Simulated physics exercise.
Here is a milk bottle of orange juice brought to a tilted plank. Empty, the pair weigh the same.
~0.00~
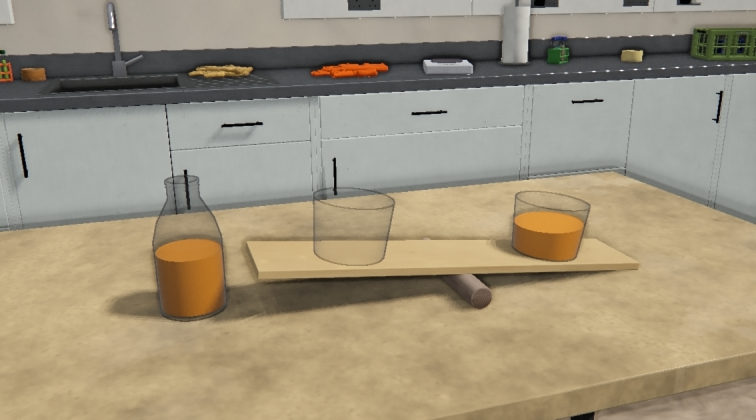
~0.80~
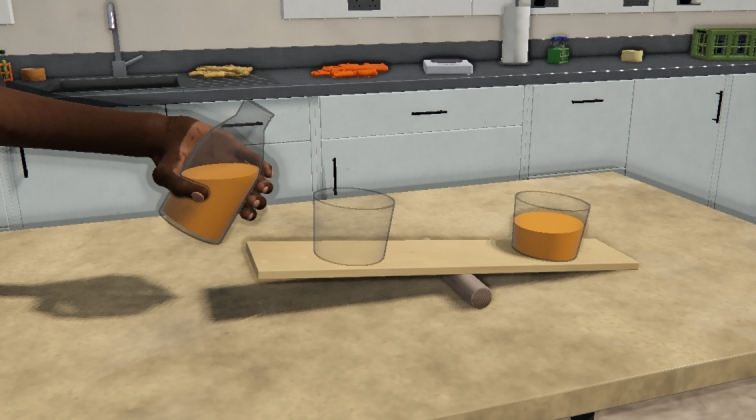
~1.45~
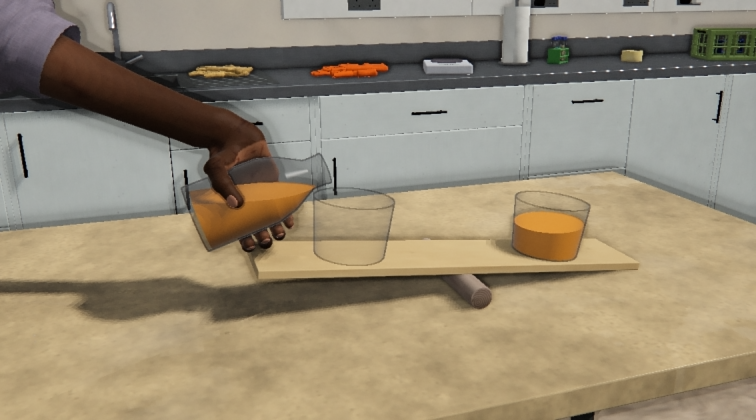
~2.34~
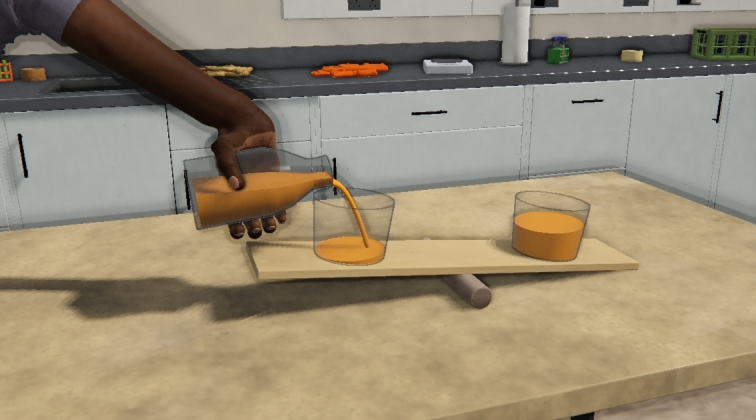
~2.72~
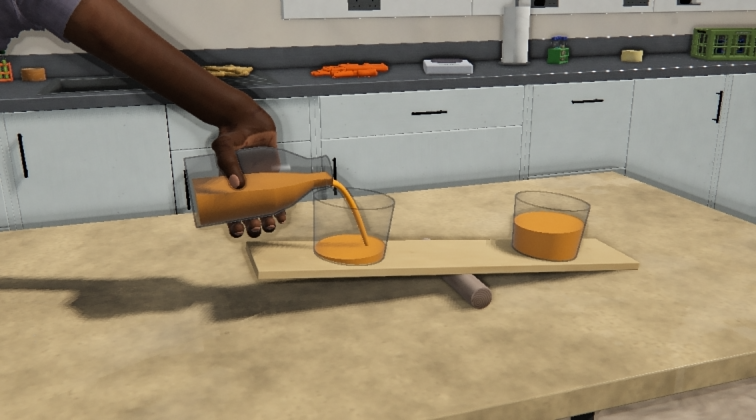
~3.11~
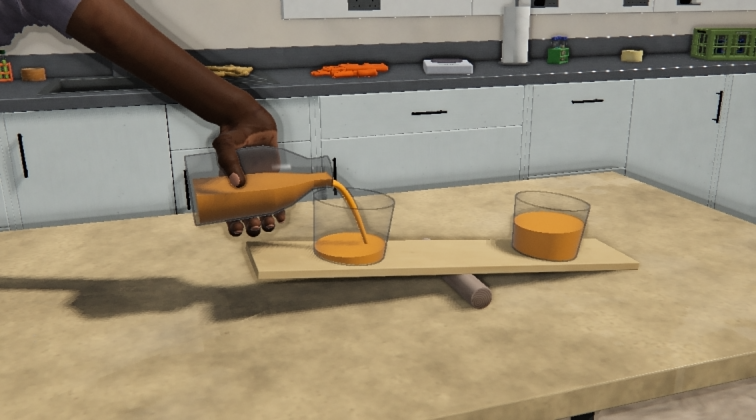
On a kitchen counter, a hand lifts a bottle and pours orange juice into the left tub.
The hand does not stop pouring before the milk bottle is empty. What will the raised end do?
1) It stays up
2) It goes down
(2) It goes down.
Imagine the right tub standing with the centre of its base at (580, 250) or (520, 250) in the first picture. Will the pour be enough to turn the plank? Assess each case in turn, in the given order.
So, first it stays where it is, and after that it turns over.
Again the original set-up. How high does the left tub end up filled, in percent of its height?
About 70%.
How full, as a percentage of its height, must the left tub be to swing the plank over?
It comes to about 55 in a hundred.
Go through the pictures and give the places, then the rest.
In the first picture, all is still; milk bottle (188, 243) about half full; left tub (352, 225) empty, raised; right tub (548, 225) about half full, on the low side.
The second picture shows the hand lifts the milk bottle; rolling pin (478, 295); left tub (352, 225) empty.
In the third picture, the milk bottle is brought over; milk bottle (264, 192) tipped 75° with all of its load; left tub (352, 225) empty.
In the fourth picture, a stream runs into the left tub; rolling pin (478, 295); left tub nearly empty, surface at (349, 249); right tub about half full, surface at (549, 223).
In the fifth picture, a stream runs into the left tub; milk bottle (264, 181) tipped 85° with nearly all of its load; left tub (352, 225) nearly empty.
In the sixth picture, a stream runs into the left tub; rolling pin (478, 295); left tub nearly empty, surface at (350, 245); right tub about half full, surface at (549, 223).
After 6.1 s, the left tub is about a third full; the plank leans as before.
After 8.4 s, the left tub is about two thirds full; the plank has swung over, and that end is down.
After 10.7 s, the left tub is about two thirds full; the plank has swung over, and that end is down.
